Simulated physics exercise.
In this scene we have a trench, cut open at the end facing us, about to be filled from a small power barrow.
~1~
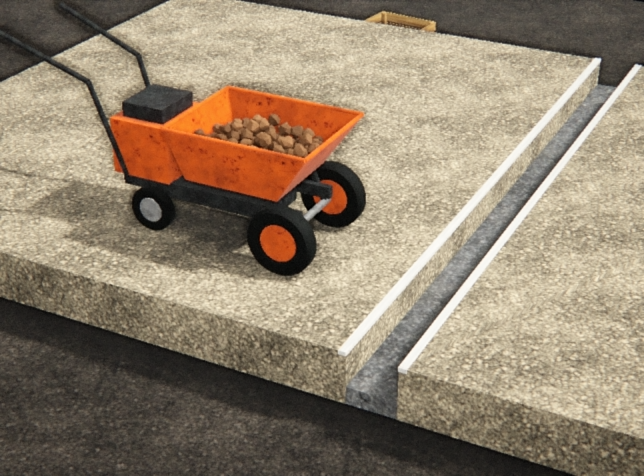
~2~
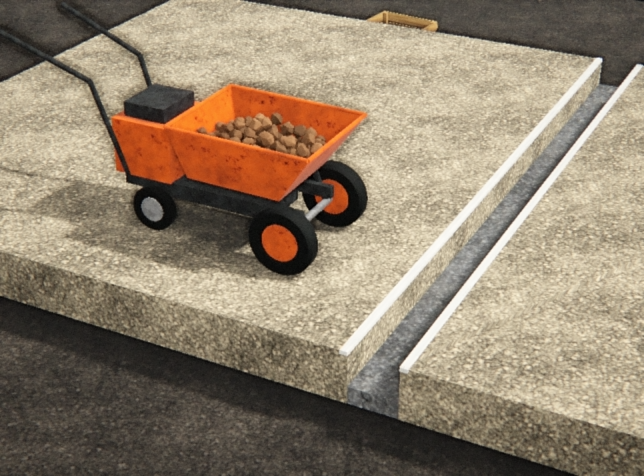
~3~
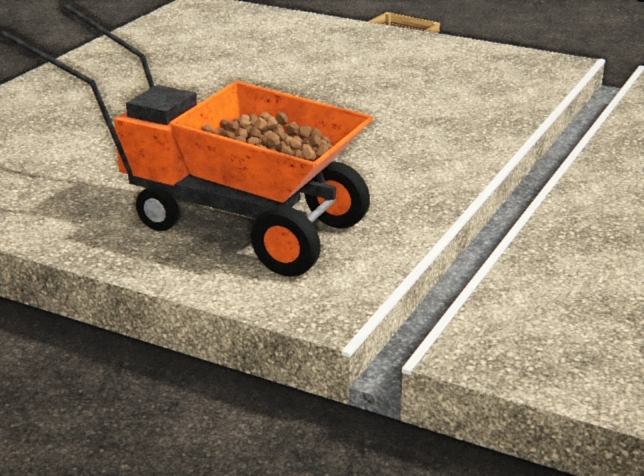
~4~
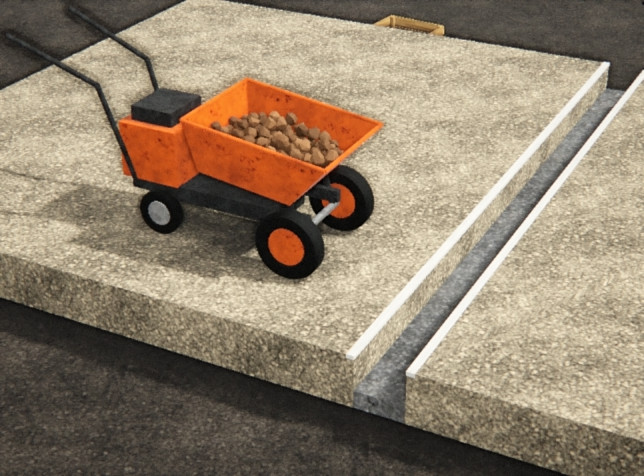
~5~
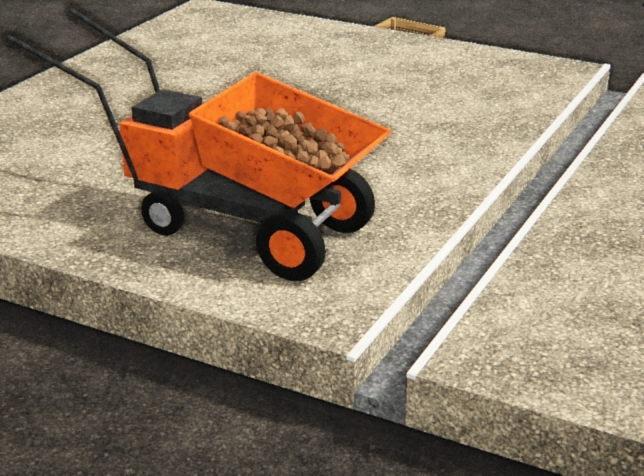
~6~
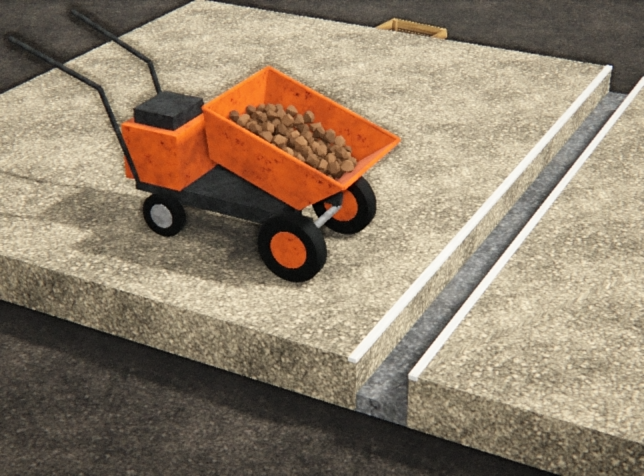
At first, an orange power barrow loaded with brown clods stands on a pale slab, its skip level, to the left of a narrow trench edged in white. The skip then tilts gradually forward toward the right, its back rising and front lip dipping, until it is clearly tipped with the clods still inside.
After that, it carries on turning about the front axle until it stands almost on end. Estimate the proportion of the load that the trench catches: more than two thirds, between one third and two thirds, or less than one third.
The trench catches more than two thirds.
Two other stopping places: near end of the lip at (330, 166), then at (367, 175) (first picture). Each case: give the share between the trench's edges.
Close to 80 in a hundred, and close to 0 in a hundred.
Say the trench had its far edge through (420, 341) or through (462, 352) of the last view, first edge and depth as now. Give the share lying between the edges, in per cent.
The first try gives 70 percent, then the second gives 90 percent.
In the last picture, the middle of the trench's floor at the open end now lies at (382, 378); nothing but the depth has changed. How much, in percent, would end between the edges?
The share would be roughly 60 per cent.
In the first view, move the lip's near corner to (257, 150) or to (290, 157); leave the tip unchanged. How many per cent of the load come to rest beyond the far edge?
About 0 percent the first time, about 0 percent the second.
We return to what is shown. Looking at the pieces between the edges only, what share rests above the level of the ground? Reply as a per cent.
I'd put it near 10 per cent.
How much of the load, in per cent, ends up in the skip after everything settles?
About 0 per cent.
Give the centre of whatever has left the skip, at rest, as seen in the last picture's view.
Close to (443, 306) in the last view.
Soon after the last picture, skip tipped steeply; all in the skip.
A little later, skip tipped right over; most in the skip; a small part short of the trench; about a quarter in or heaped over the trench; a stray few falling.
Later still, skip tipped right over; a small part in the skip; a small part short of the trench; most in or heaped over the trench; a stray few beyond it.
At rest, skip tipped right over; a stray few in the skip; a small part short of the trench; most in or heaped over the trench; a stray few beyond it.
